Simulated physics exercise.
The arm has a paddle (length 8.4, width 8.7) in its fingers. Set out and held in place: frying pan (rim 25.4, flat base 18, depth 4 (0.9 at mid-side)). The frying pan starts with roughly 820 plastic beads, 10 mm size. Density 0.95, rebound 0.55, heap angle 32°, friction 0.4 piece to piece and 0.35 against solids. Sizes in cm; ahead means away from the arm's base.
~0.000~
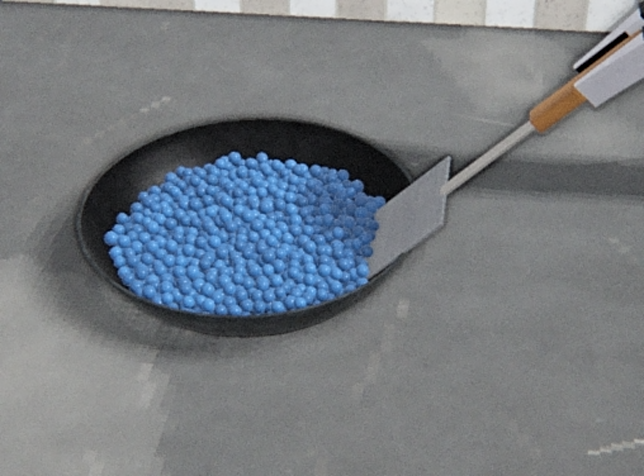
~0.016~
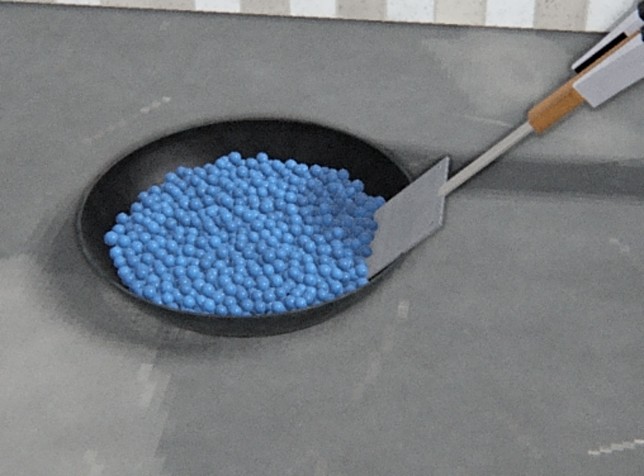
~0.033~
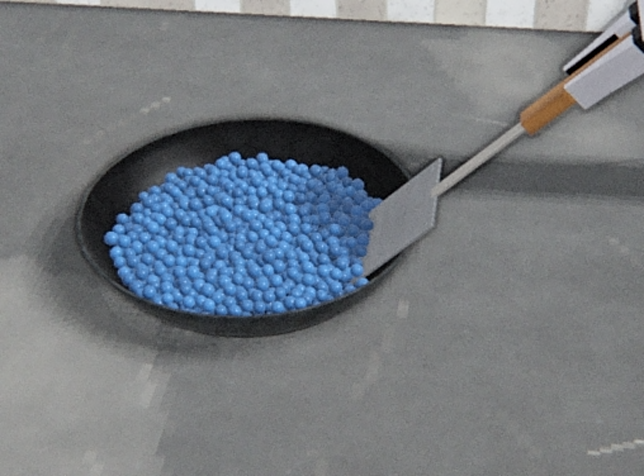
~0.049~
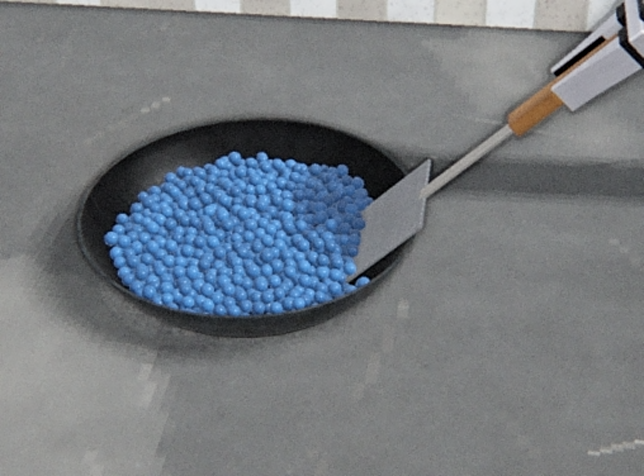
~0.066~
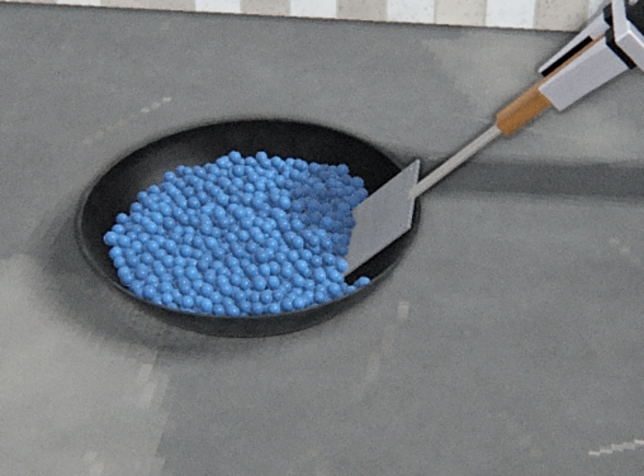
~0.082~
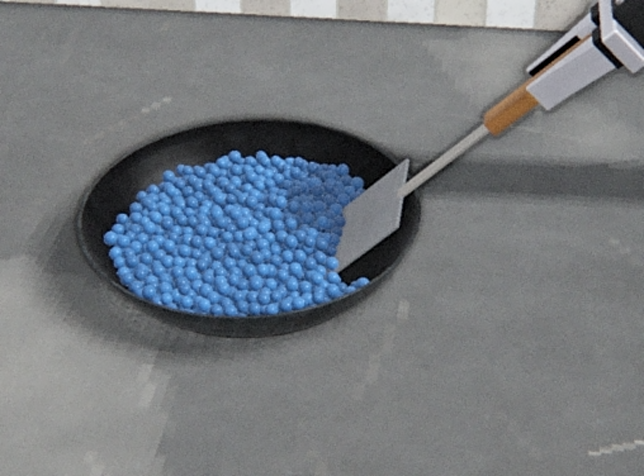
The paddle, held in the arm's fingers, stayed nearly still at the right edge of a black frying pan of blue beads, then slid a short way left, nudging some beads along the edge.
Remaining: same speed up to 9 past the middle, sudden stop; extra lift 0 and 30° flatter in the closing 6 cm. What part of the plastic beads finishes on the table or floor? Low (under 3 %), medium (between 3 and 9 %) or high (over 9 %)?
Answer: Medium; between 3 and 9 % of the plastic beads finish on the table or floor.
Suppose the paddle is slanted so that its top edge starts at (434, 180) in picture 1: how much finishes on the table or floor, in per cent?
Some 10 per cent.
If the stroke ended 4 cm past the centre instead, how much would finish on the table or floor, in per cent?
It would be near 0 per cent.
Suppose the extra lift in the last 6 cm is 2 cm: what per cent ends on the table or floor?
About 10 per cent.
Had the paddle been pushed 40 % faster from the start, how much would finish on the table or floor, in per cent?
It would be near 10 per cent.
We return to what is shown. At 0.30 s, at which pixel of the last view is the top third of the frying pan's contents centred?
Near (164, 210).
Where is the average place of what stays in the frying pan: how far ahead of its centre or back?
Roughly 4.0 cm ahead.
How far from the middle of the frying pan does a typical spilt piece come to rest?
About 18 cm.
After 0.19 s, sloping 46°, highest piece 5 above the table; 825 in the frying pan.
After 0.30 s, sloping 35°, highest piece 5 above the table; 825 in the frying pan.
After 0.55 s, sloping 16°, highest piece 6 above the table; 786 in the frying pan, 38 on the table or floor, 1 on the blade or in flight.
After 1.60 s, sloping 16°, highest piece 6 above the table; 786 in the frying pan, 39 on the table or floor.
At rest, 786 in the frying pan, 39 on the table or floor. That is 5 % on the table or floor.
